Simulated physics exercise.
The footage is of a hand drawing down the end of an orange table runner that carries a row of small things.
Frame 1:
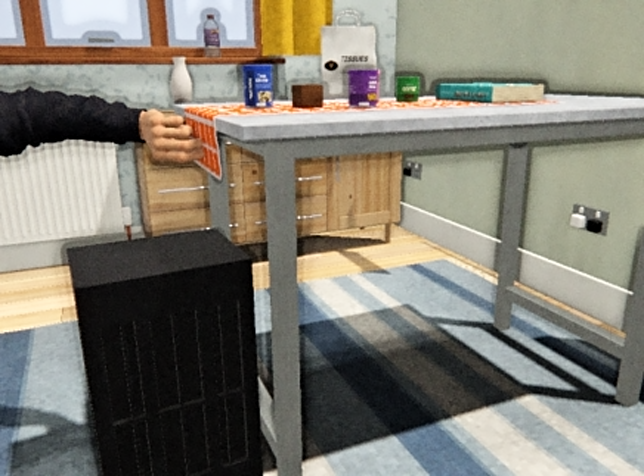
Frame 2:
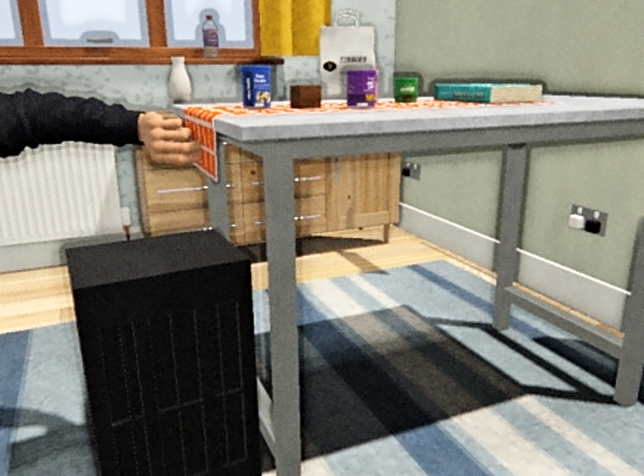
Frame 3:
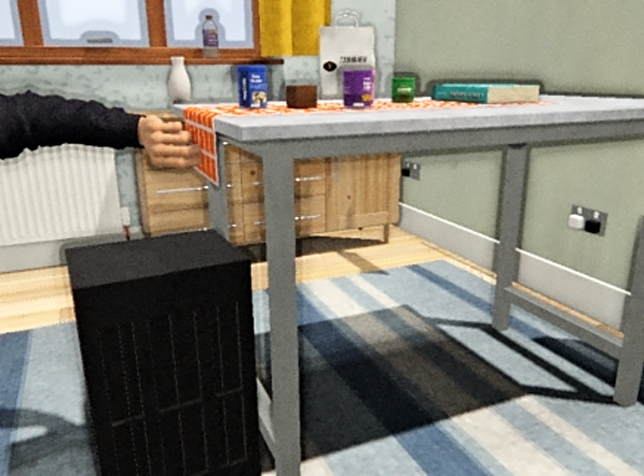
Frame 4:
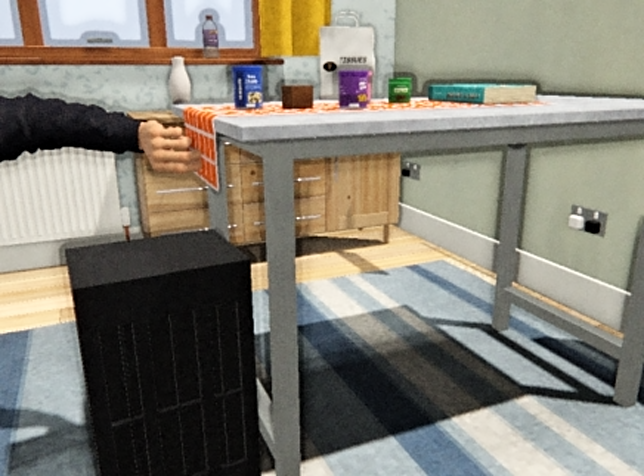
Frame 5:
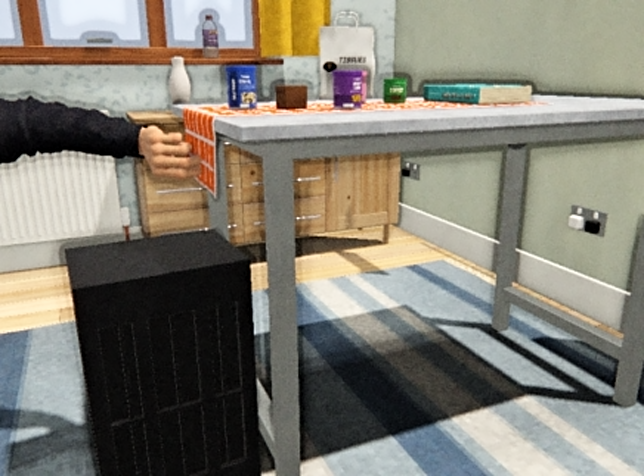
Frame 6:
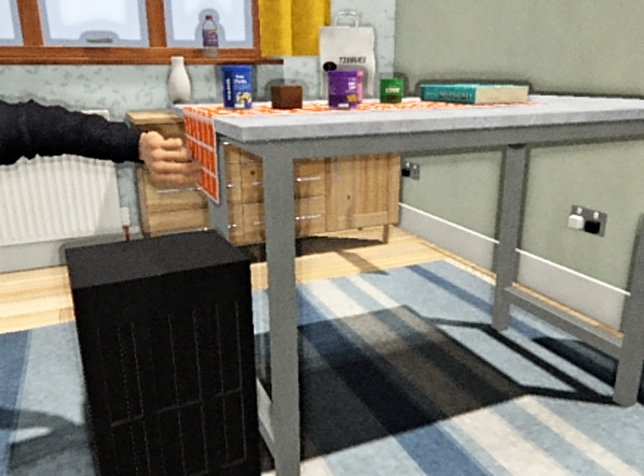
A grey table with an orange-patterned runner stands in a sunlit room, seen from a fixed view slightly above a black crate at lower left. On the runner sit a blue can, a brown cube, purple packaging and a green pot, with a teal box at right and a pale bag behind. A dark-sleeved hand at left draws the hanging end slightly downward, and the small items shift slowly left.
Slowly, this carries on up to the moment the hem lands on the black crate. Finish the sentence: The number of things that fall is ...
The number of things that fall is one.
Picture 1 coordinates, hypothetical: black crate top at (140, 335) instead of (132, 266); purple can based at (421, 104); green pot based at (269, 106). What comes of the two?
The purple can stays put; the green pot is lost.
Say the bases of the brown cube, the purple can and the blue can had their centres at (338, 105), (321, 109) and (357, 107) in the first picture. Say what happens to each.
You'd see the brown cube hang on, the purple can hang on and the blue can hang on.
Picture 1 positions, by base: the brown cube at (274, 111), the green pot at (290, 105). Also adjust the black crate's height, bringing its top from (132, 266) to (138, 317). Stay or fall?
The brown cube is lost; the green pot is lost.
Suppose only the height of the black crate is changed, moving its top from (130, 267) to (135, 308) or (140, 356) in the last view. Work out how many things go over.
First case 2, second 3.
Early on, hem on the crate; all still up.
Midway, hem on the crate; blue can gone.
Finally, hem on the crate; blue can gone. The table loses one.
